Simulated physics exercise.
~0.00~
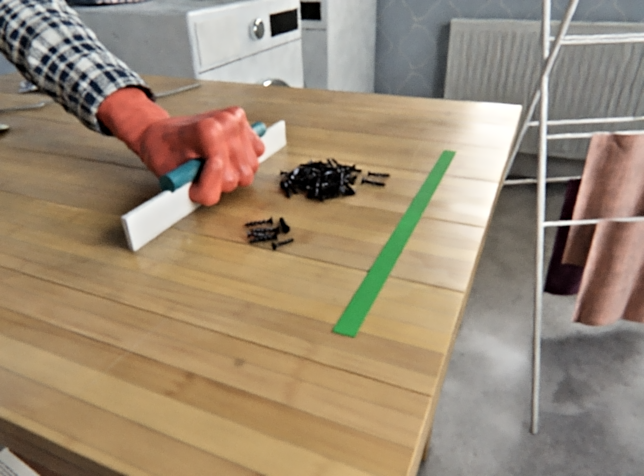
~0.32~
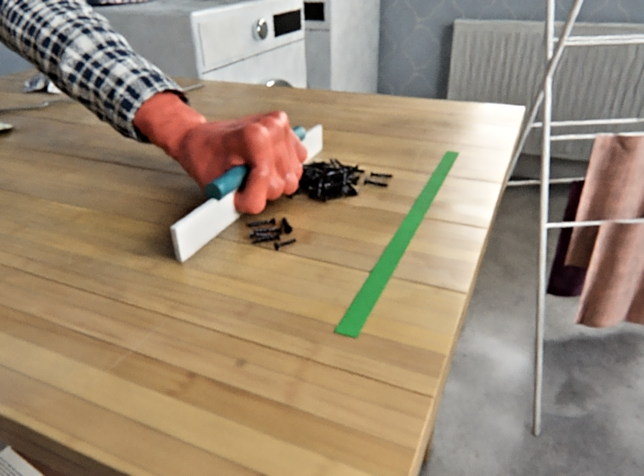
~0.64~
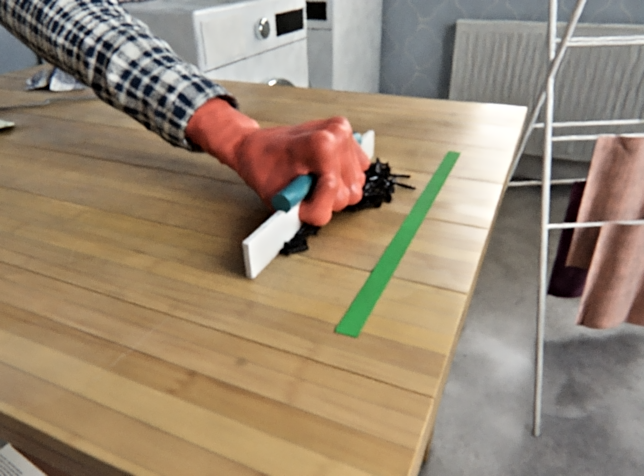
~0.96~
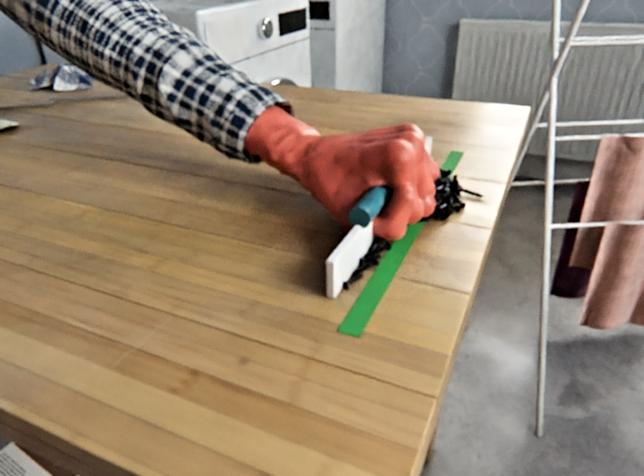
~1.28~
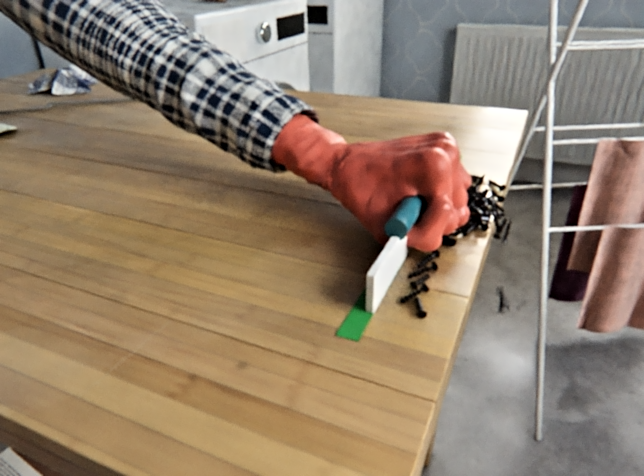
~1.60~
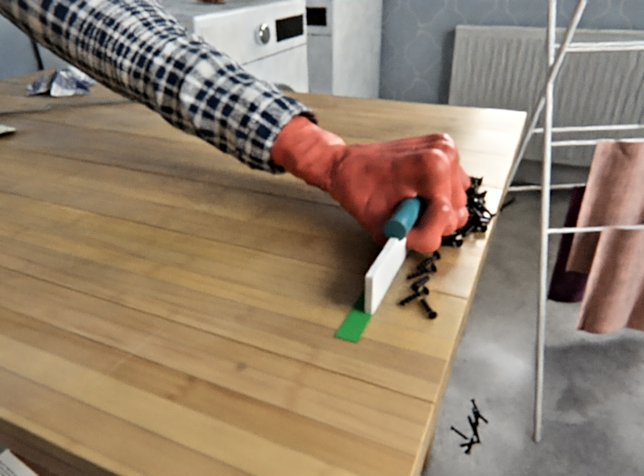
A gloved hand scrapes black screws right, stopping on green tape as some fall off.
